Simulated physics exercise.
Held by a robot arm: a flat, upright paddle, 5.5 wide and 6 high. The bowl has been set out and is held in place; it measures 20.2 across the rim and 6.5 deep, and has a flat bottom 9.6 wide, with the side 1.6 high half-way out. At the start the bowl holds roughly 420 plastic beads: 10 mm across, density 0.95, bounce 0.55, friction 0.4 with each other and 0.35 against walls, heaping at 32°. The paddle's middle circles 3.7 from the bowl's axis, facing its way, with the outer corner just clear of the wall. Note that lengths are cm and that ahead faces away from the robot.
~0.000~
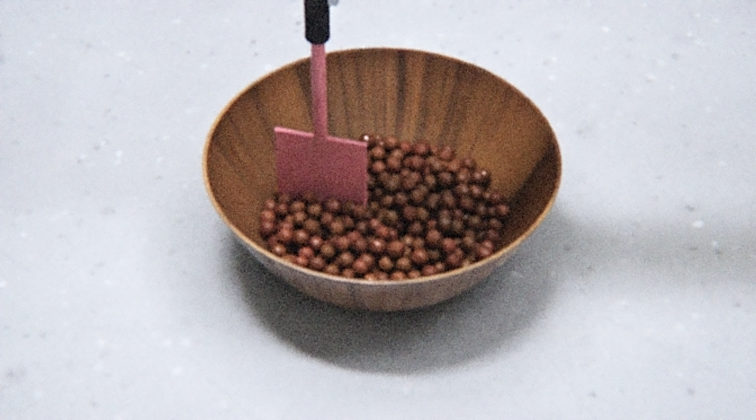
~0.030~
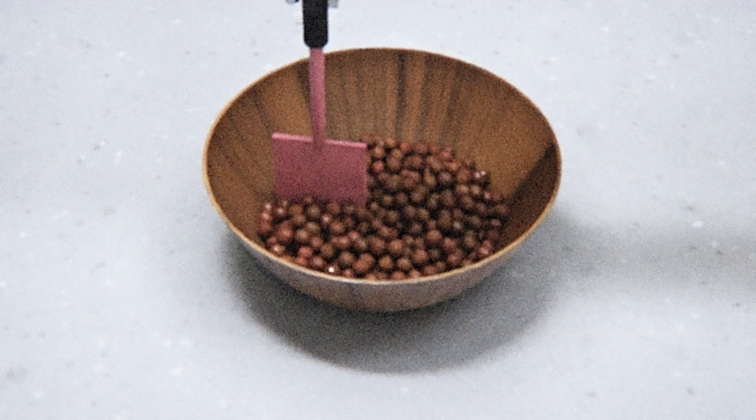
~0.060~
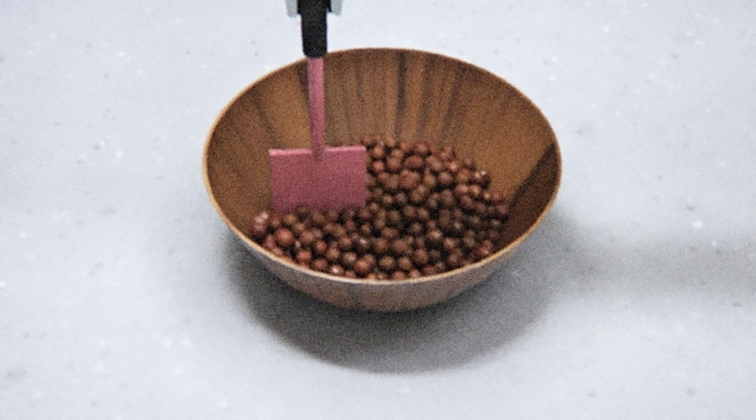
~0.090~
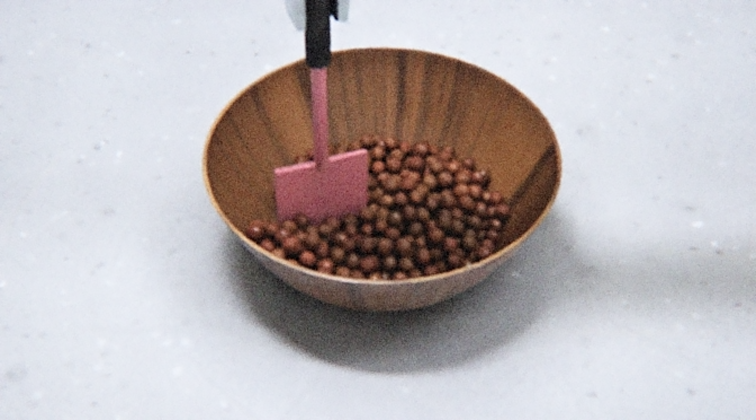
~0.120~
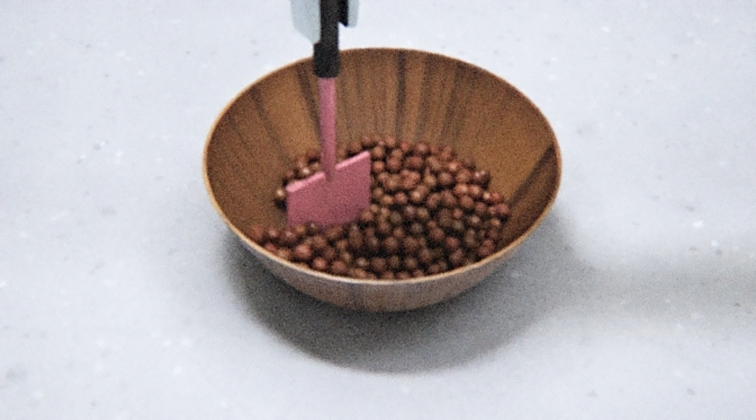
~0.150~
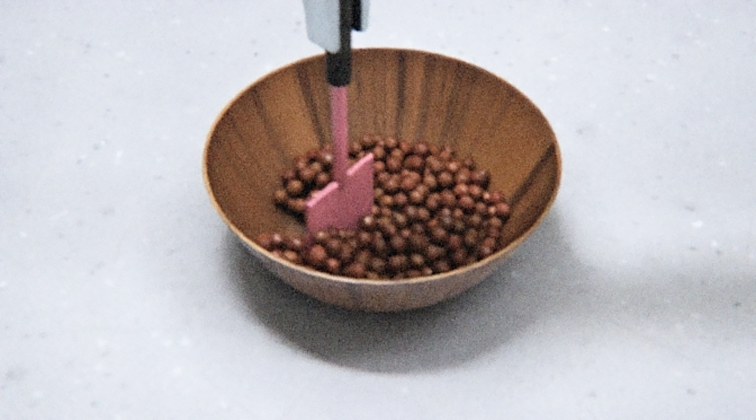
On a pale speckled surface, a wooden bowl holds a heap of small reddish-brown beads, with a pink paddle held upright by a robot arm at the left of the heap. The paddle sweeps a short way toward the viewer, turning more edge-on and pushing through the beads, while the bowl stays still.
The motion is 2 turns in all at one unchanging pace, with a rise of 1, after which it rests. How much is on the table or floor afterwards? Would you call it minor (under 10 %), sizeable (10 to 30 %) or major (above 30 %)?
I would call it minor.
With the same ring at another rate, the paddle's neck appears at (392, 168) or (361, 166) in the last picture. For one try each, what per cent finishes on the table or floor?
Close to 10 and 0 in a hundred.
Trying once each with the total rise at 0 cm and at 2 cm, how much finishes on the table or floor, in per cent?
Near 0 in a hundred, then near 0 in a hundred.
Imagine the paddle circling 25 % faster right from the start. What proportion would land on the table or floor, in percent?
About 0 percent, I'd say.
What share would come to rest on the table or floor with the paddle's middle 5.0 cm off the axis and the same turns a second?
Near 0 %.
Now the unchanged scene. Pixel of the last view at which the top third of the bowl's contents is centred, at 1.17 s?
Near (448, 158).
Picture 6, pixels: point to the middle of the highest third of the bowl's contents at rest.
About (311, 212).
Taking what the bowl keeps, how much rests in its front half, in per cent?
Around 55 per cent of what the bowl keeps.
After 0.66 s, 323° round, highest piece 7 above the table; 421 in the bowl.
After 1.17 s, 221° round, highest piece 6 above the table; 421 in the bowl.
After 1.63 s, 0° round, highest piece 5 above the table; 421 in the bowl.
After 2.33 s, 0° round, highest piece 5 above the table; 421 in the bowl.
At rest, 421 in the bowl. That is 0 % on the table or floor.
